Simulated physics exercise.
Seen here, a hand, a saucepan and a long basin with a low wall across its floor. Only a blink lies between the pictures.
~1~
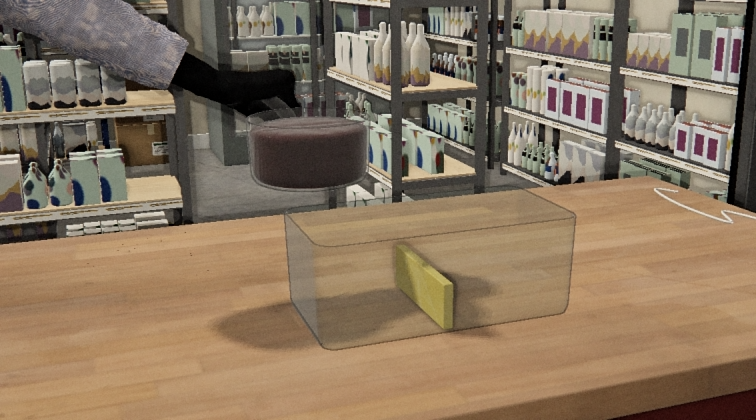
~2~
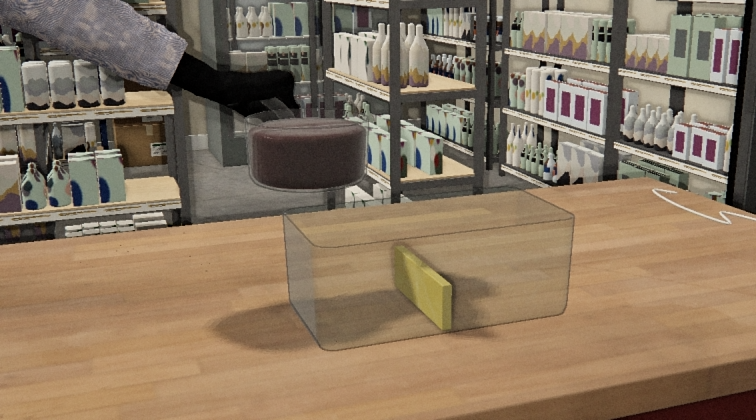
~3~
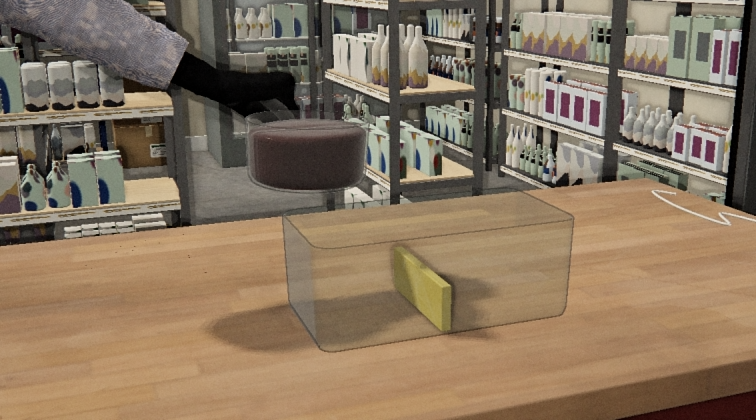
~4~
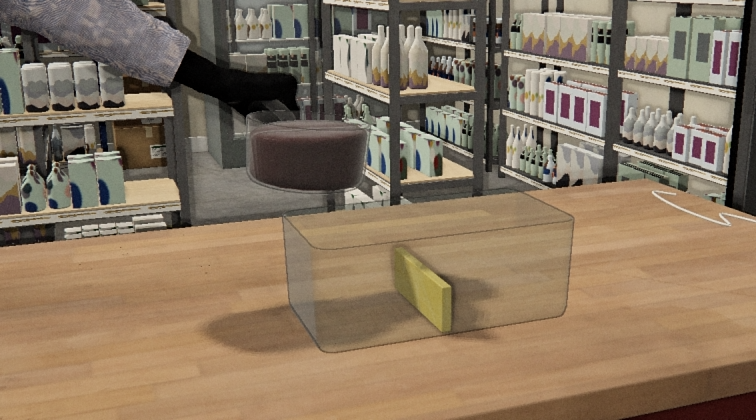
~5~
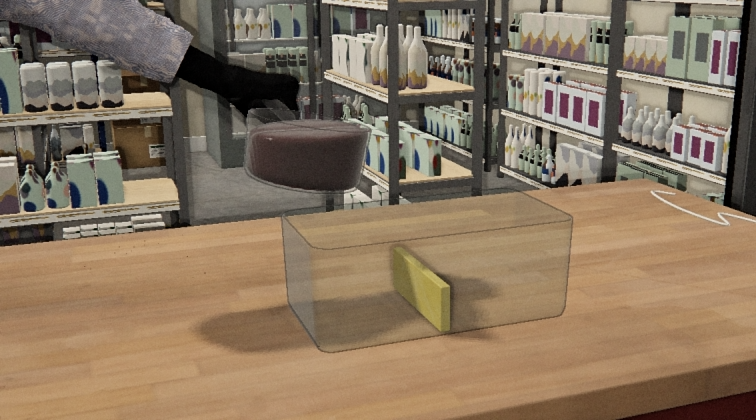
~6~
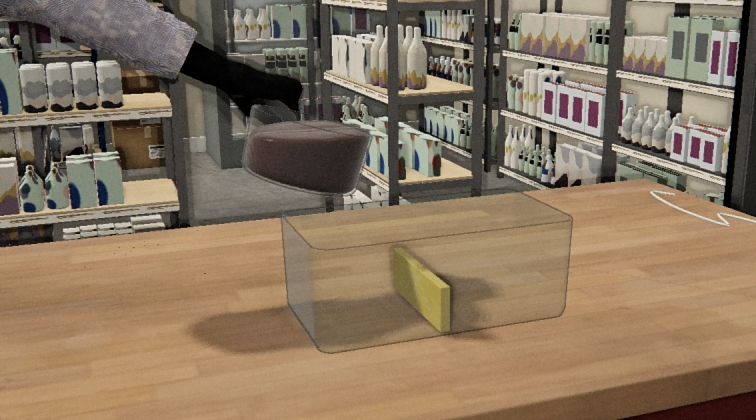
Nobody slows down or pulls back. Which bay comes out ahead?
Most lies in the left-hand part.
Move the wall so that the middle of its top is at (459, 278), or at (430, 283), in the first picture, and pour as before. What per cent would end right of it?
The first gives 10 %, the second 35 %.
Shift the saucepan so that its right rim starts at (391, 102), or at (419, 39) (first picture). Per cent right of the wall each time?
About 70 and 95 per cent.
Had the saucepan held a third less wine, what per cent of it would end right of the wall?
Close to 5 per cent.
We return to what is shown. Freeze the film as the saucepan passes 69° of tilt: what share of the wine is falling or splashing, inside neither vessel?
Close to 25 per cent.
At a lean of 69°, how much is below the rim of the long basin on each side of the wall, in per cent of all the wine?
Left: 15 %. Right: 15 %.
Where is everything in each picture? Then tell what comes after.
It leans 0°; its right rim is at (366, 115); the wine meets the walls at (250, 131) and (363, 123); the long basin's rim runs from (298, 229) to (546, 201); the wall's top is at (423, 265), in the first frame.
It leans 1°; its right rim is at (365, 117); the wine meets the walls at (248, 131) and (362, 124), in the second frame.
It leans 3°; its right rim is at (365, 120); the wine meets the walls at (248, 132) and (361, 126), in the third frame.
It leans 6°; its right rim is at (367, 124); the wine meets the walls at (249, 133) and (362, 127), in the fourth frame.
It leans 10°; its right rim is at (367, 128); the wine meets the walls at (250, 133) and (363, 127), in the fifth frame.
It leans 16°; its right rim is at (368, 135); the wine meets the walls at (249, 134) and (366, 129), in the sixth frame.
A moment on, the tilt is 69° and 44 per cent is still to pour, 17 is left of the wall and 16 right of it.
Next, the tilt is 102° and 6 per cent is still to pour, 57 is left of the wall and 34 right of it.
Then the tilt is 109° and 0 per cent is still to pour, 65 is left of the wall and 34 right of it.
Later the tilt is 109° and 0 per cent is still to pour, 65 is left of the wall and 34 right of it.
In the end 65 per cent lies left of the wall, 34 right of it and 0 outside.
